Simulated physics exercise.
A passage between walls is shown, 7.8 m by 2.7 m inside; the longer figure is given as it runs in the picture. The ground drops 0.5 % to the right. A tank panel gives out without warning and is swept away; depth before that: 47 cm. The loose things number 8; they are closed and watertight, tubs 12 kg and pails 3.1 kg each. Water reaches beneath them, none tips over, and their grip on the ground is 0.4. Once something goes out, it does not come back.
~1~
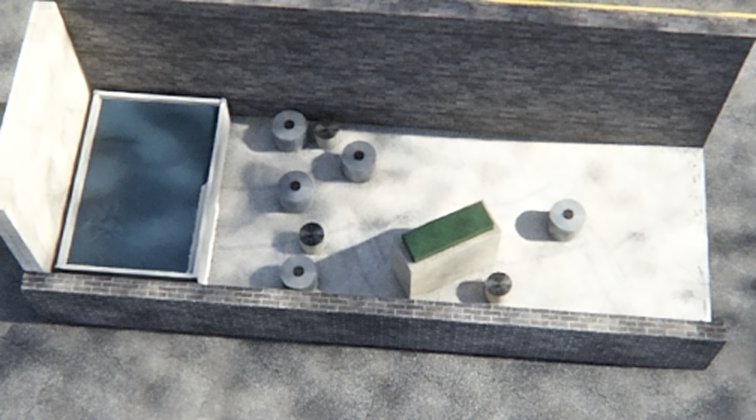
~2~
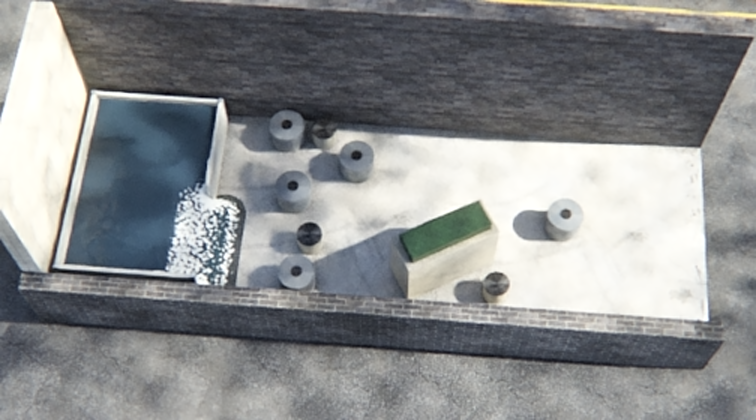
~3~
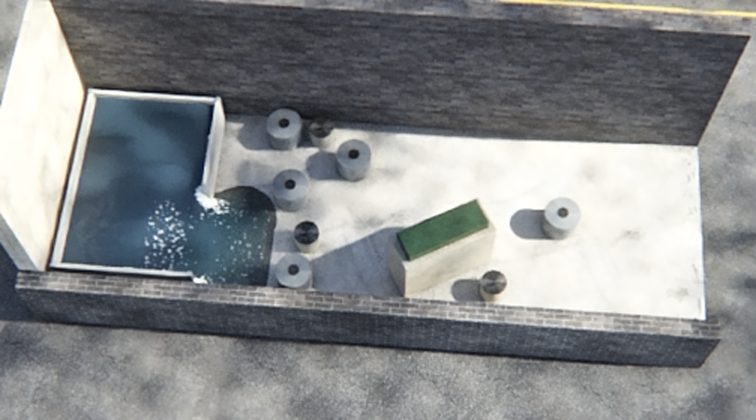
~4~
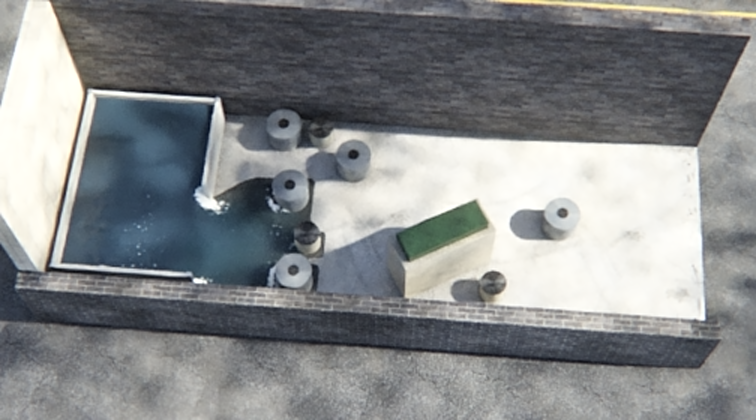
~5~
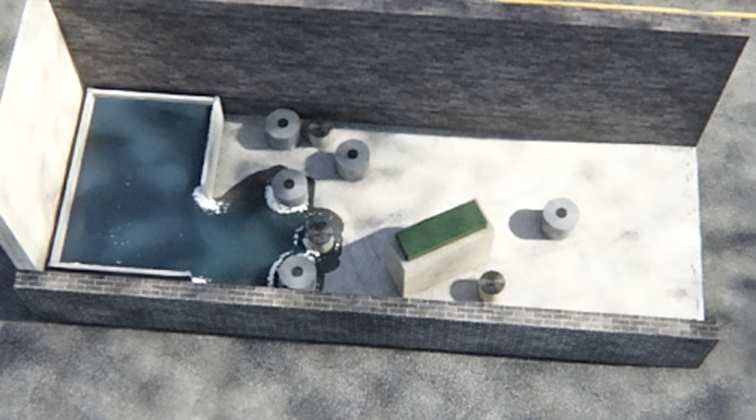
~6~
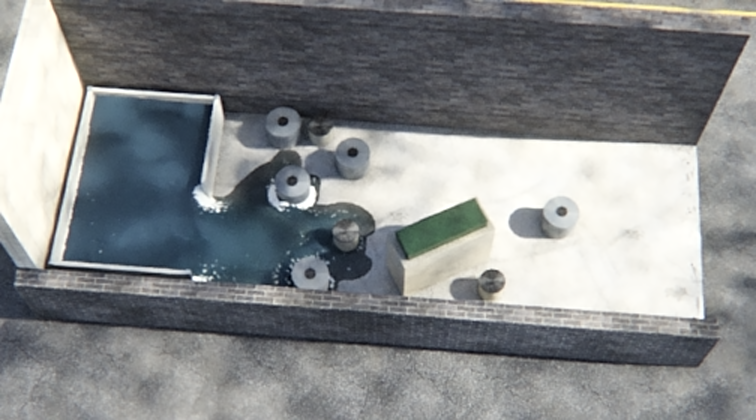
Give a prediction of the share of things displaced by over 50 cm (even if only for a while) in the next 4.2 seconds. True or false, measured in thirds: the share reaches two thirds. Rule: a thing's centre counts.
False, it is one to two thirds.
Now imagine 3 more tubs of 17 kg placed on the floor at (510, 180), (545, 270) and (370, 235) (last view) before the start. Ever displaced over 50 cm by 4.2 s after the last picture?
Well, the first one's too far, the next one's not that far and the last one's too far.
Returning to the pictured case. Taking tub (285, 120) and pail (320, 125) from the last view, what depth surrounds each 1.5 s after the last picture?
Close to 2 and 2 centimetres.
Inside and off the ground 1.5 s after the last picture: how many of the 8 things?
1 at that moment.
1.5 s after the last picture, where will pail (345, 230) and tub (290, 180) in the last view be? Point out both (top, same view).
Somewhere about (590, 166) and (321, 162).
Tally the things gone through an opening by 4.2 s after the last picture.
By that point, 2.
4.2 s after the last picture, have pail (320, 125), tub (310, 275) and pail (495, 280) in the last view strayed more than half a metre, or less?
Result by item: Within it; beyond it; beyond it.
Then, 0.4 s after the last picture 2 of 8 are over 50 cm from their spots; 0 afloat.
Then, 1.5 s after the last picture 2 of 8 are over 50 cm from their spots; 1 afloat.
Then, 2.8 s after the last picture 3 of 8 are over 50 cm from their spots; 1 afloat.
Then, 4.2 s after the last picture 4 of 8 are over 50 cm from their spots, and 4 have been at some point; 4 afloat.
